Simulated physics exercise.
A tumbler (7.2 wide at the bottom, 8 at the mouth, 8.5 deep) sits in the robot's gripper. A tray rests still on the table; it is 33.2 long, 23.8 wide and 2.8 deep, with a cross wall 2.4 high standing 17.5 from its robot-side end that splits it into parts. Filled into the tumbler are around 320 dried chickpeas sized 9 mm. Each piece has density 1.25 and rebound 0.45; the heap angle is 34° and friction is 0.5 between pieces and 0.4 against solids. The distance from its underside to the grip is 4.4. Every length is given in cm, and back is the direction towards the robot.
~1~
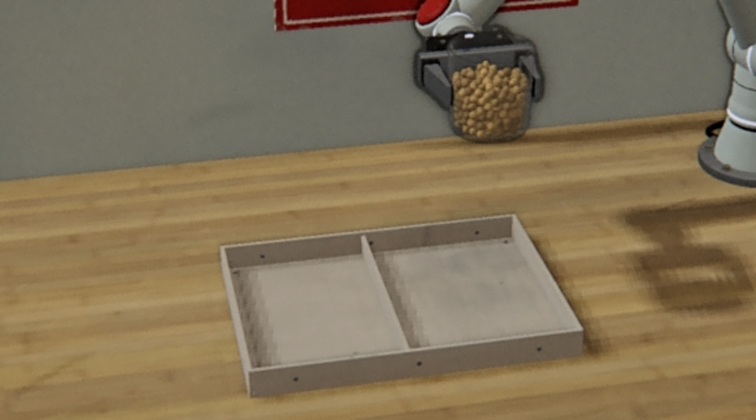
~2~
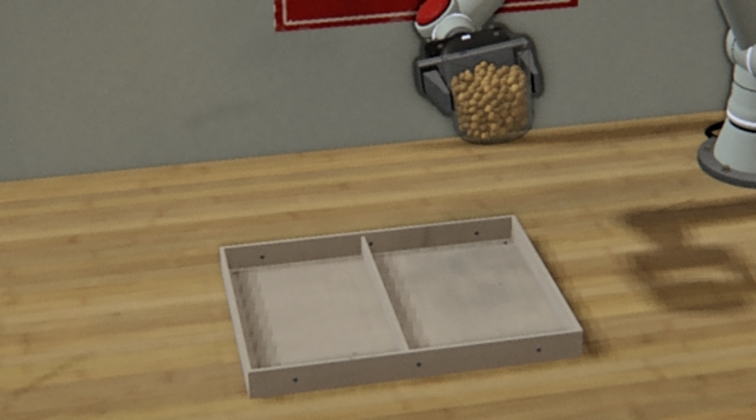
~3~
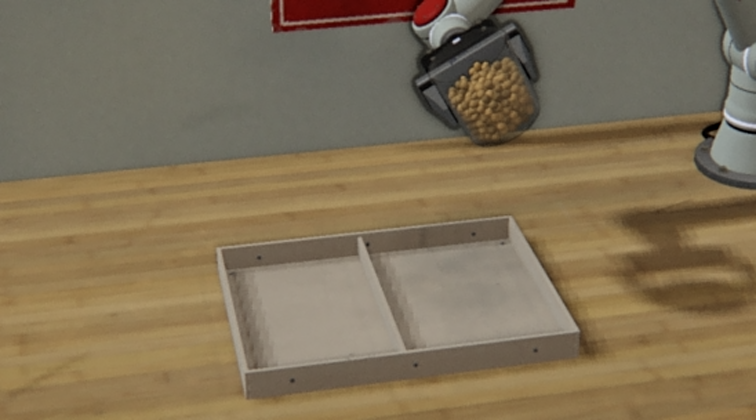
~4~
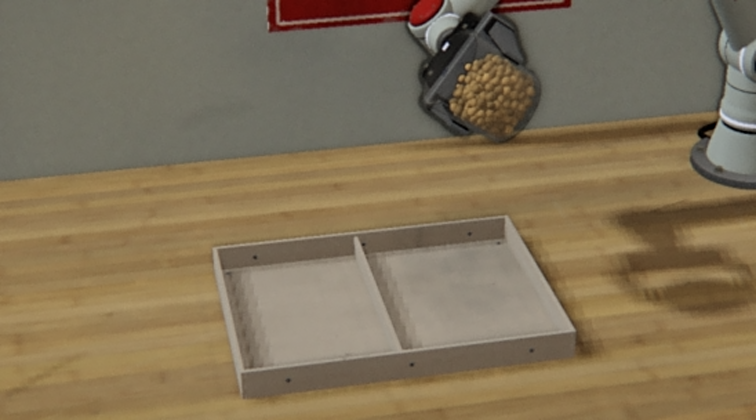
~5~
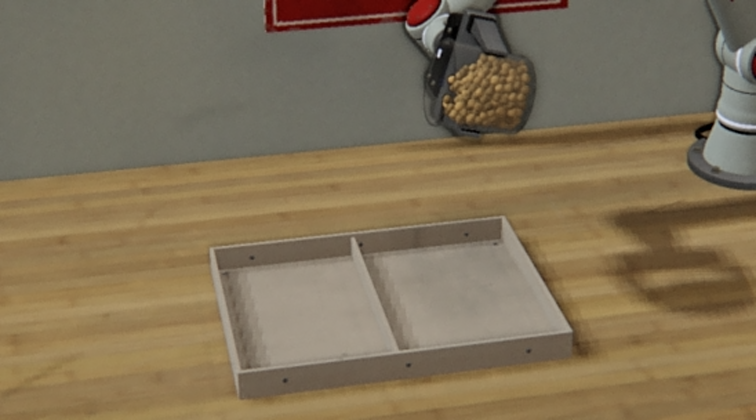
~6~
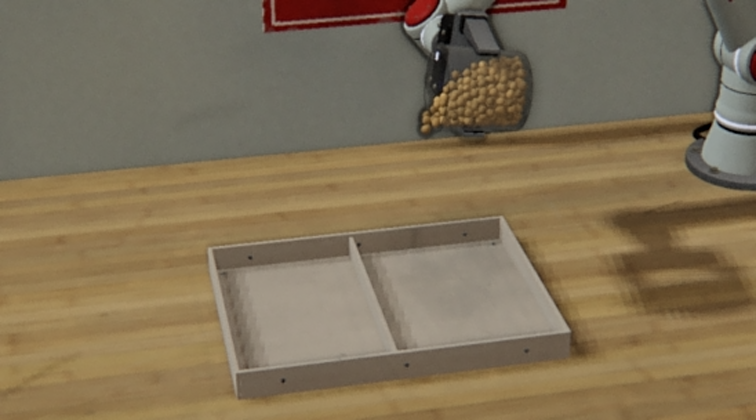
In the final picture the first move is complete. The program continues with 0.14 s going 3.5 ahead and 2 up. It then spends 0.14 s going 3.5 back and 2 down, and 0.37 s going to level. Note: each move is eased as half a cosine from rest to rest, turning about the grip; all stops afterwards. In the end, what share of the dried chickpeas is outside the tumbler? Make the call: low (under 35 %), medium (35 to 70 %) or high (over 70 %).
My call: Medium.
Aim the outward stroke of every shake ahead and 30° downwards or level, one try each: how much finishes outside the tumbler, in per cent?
Result: Approx. 25 % and 40 %, one try each.
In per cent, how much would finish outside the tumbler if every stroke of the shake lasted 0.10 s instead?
About 80 per cent, then.
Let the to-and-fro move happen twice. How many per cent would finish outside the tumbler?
About 70 per cent in that case.
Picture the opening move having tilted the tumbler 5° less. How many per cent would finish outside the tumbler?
Estimate: Close to 35 per cent.
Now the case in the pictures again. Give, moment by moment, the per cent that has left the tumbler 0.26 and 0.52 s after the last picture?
At the first time about 25 per cent, at the second about 45 per cent.
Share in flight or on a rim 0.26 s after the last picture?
That comes to about 25 per cent, more or less.
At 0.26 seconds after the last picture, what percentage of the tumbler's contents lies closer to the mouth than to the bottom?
Around 75 per cent of it.
Then, 0.26 s later, tilted 82° forward, highest piece 26 above the table; 242 in the tumbler, 2 in the robot-side part, 1 in the far-side part, 80 in flight or on a rim.
Then, 0.52 s later, tilted 23° forward, highest piece 28 above the table; 172 in the tumbler, 94 in the far-side part, 52 in the robot-side part, 7 in flight or on a rim.
Then, 0.85 s later, level, highest piece 26 above the table; 172 in the tumbler, 99 in the far-side part, 54 in the robot-side part.
Then, 1.90 s later, level, highest piece 26 above the table; 172 in the tumbler, 99 in the far-side part, 54 in the robot-side part.
At rest, 172 in the tumbler, 99 in the far-side part, 54 in the robot-side part. That is 47 % outside the tumbler.
